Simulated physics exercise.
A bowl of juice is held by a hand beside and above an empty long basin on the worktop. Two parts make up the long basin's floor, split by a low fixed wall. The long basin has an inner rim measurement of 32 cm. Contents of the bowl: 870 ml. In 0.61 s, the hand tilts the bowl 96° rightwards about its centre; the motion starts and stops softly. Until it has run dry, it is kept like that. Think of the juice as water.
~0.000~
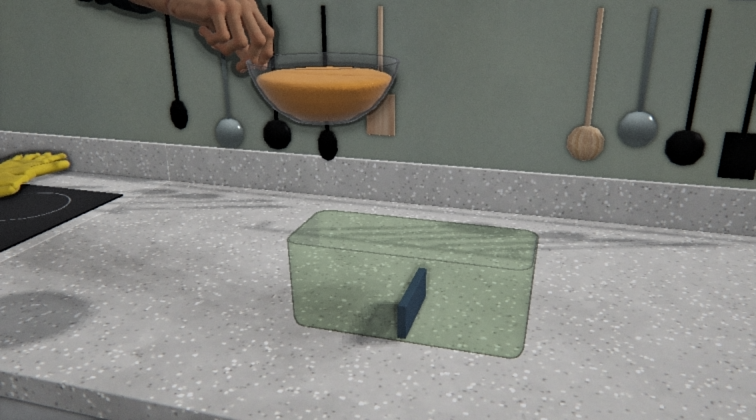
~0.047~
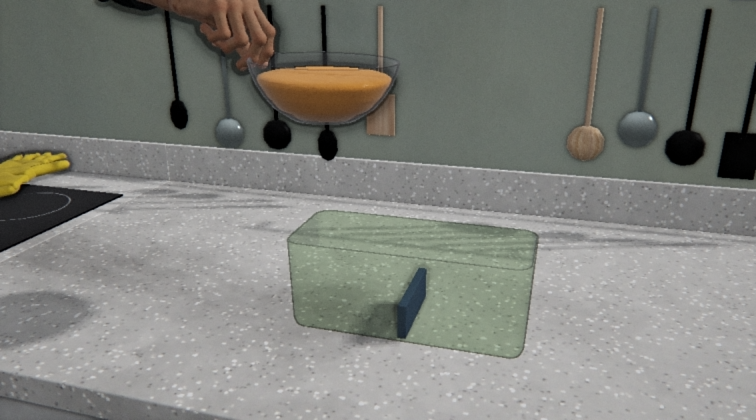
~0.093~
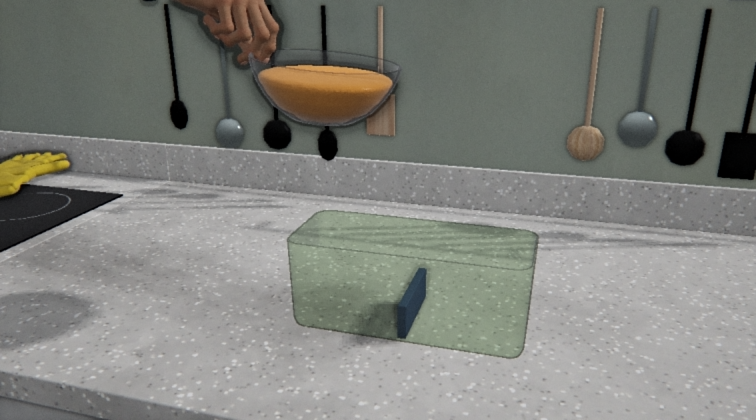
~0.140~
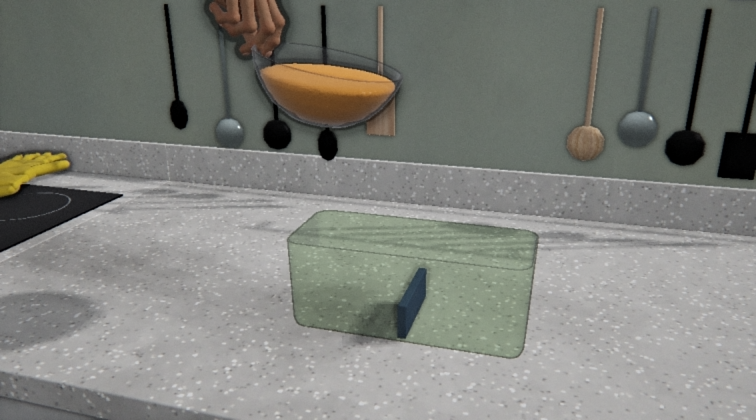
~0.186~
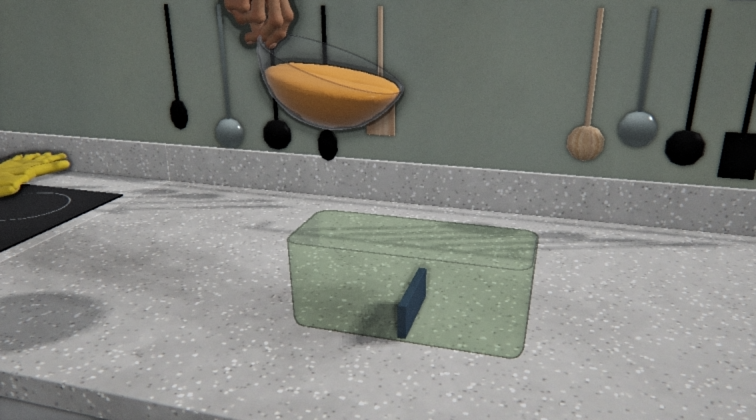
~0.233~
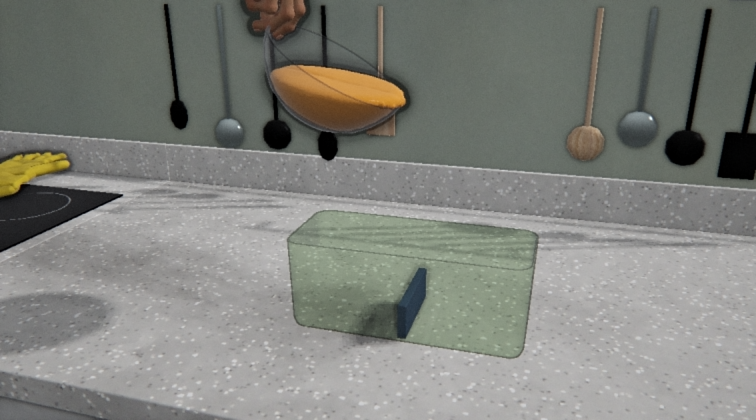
The video shows a hand holding a clear bowl of orange liquid above a speckled worktop, beside and above an empty green-tinted long basin with a dark blue divider, then gradually tilting the bowl to the right.
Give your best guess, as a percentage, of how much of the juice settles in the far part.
I would say 60 per cent of it settles there.
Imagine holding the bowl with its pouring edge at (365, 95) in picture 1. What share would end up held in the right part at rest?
It would then come to around 35 percent.
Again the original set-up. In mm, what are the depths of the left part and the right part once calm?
The left side settles near 14 mm and the right side near 28 mm.
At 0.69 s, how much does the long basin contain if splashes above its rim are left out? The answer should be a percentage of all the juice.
About 80 per cent.
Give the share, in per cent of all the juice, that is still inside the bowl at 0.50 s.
10 %.
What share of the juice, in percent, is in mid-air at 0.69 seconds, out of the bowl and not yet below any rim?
Near 12 per cent, I'd say.
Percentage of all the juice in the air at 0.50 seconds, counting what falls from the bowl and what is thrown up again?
About 64 per cent.
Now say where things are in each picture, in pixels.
In the first frame, tilt 0°; pouring edge (396, 64); surface from (265, 73) to (391, 78); the long basin's rim runs from (303, 226) to (536, 252); the wall's top is at (413, 287).
In the second frame, tilt 1°; pouring edge (397, 66); surface from (265, 72) to (391, 79).
In the third frame, tilt 5°; pouring edge (398, 72); surface from (266, 69) to (392, 82).
In the fourth frame, tilt 12°; pouring edge (400, 81); surface from (269, 67) to (394, 87).
In the fifth frame, tilt 20°; pouring edge (400, 94); surface from (274, 66) to (399, 90).
In the sixth frame, tilt 31°; pouring edge (398, 108); surface from (278, 68) to (392, 97); 3 per cent is over the edge.
By 0.50 s the tilt is 88° and 10 per cent is still to pour, 0 is left of the wall and 27 right of it.
By 0.69 s the tilt is 96° and 0 per cent is still to pour, 18 is left of the wall and 63 right of it.
By 0.89 s the tilt is 96° and 0 per cent is still to pour, 23 is left of the wall and 64 right of it.
By 1.11 s the tilt is 96° and 0 per cent is still to pour, 27 is left of the wall and 62 right of it.
At rest 29 per cent lies left of the wall, 60 right of it and 11 outside.
